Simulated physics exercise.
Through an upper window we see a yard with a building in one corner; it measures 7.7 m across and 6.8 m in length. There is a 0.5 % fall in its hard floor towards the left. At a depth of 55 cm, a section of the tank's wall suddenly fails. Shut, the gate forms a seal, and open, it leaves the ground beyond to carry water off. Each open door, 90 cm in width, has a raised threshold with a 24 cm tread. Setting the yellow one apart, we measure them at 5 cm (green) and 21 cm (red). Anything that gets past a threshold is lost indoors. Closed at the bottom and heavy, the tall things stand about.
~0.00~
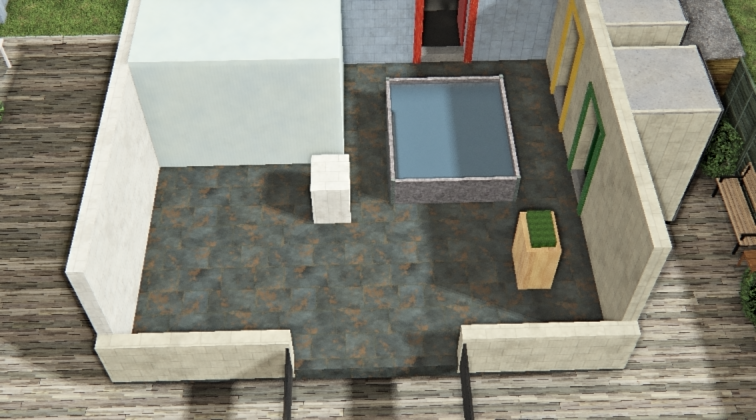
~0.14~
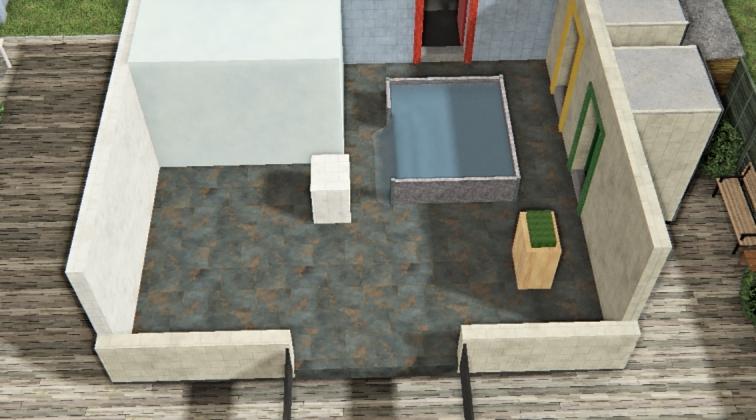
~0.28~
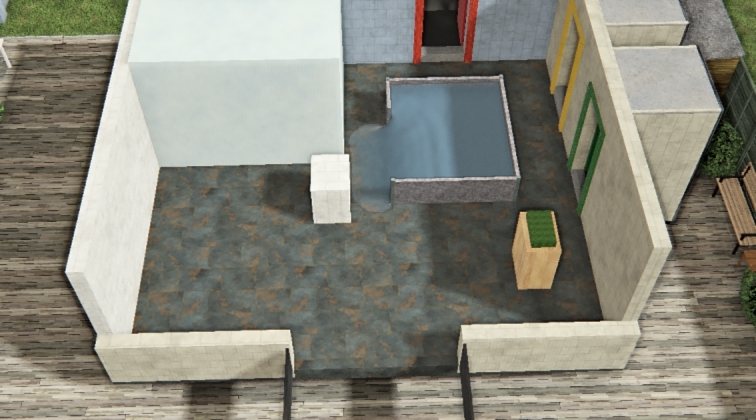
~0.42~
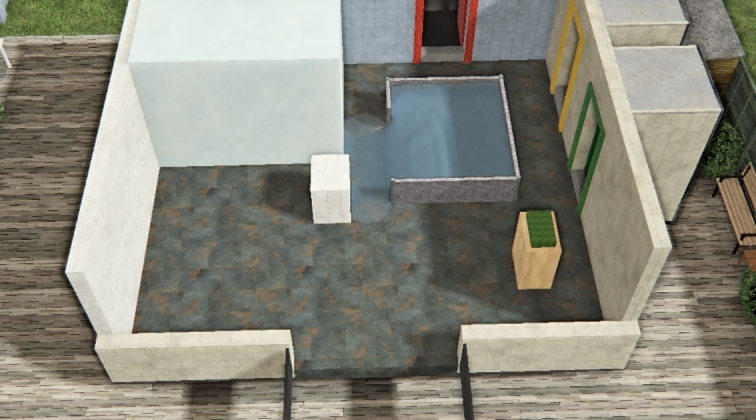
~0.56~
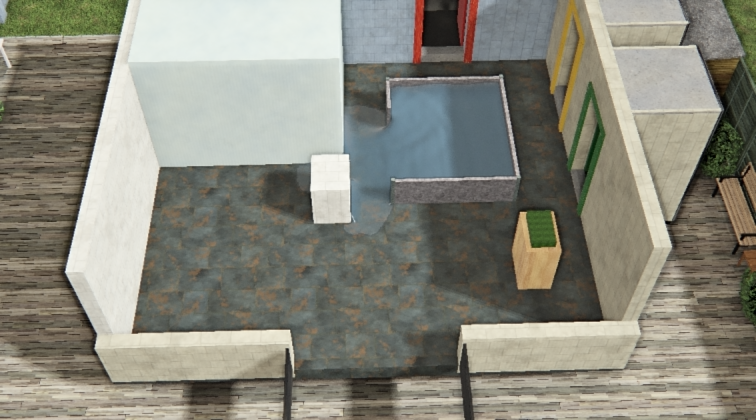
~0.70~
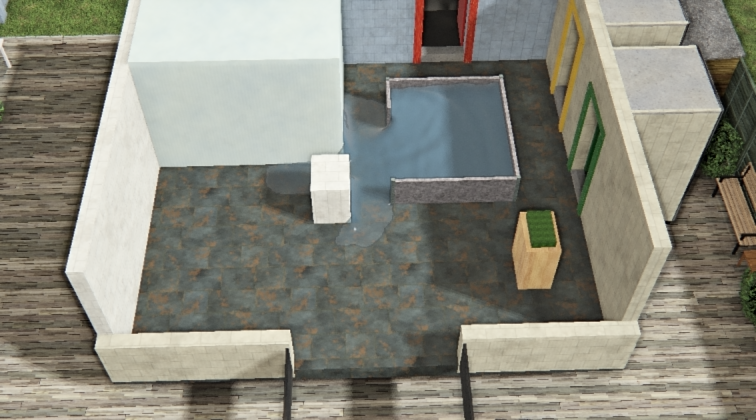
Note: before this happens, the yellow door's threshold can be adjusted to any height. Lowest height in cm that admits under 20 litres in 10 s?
Roughly 7 cm.
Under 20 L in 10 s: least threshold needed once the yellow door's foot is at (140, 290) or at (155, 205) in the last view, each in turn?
About 7.0 cm, then about 21 cm.
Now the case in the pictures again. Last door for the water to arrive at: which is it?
Answer: The green door.
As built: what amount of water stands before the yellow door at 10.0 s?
Depth: Near 6.0 cm.
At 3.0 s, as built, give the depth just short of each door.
In cm: Green 0, red 7, yellow 0.
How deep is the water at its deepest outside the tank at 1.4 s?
Max depth: Around 46 cm.
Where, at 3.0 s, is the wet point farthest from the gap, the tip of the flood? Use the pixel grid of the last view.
Around (130, 351).
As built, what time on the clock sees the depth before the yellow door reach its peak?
Roughly at 7.0 s.
After 1.4 s water covers 25 % of the floor, deepest (46 cm) near (352, 188); it has not reached the yellow door.
After 3.0 s water covers 60 % of the floor, deepest (26 cm) near (352, 188); it has not reached the yellow door.
After 10.0 s water covers 95 % of the floor, deepest (16 cm) near (602, 347); 6 cm at the yellow door, 0 litres in over its 23 cm threshold.
At the yellow door as built, the water arrived by 3.8 s and peaked near 10 cm at 7.0 s.
With a threshold of 6.5 cm, 26 litres would have come in within the 10 s; with 9 cm, 7 litres. So under 20 litres takes about 7 cm.
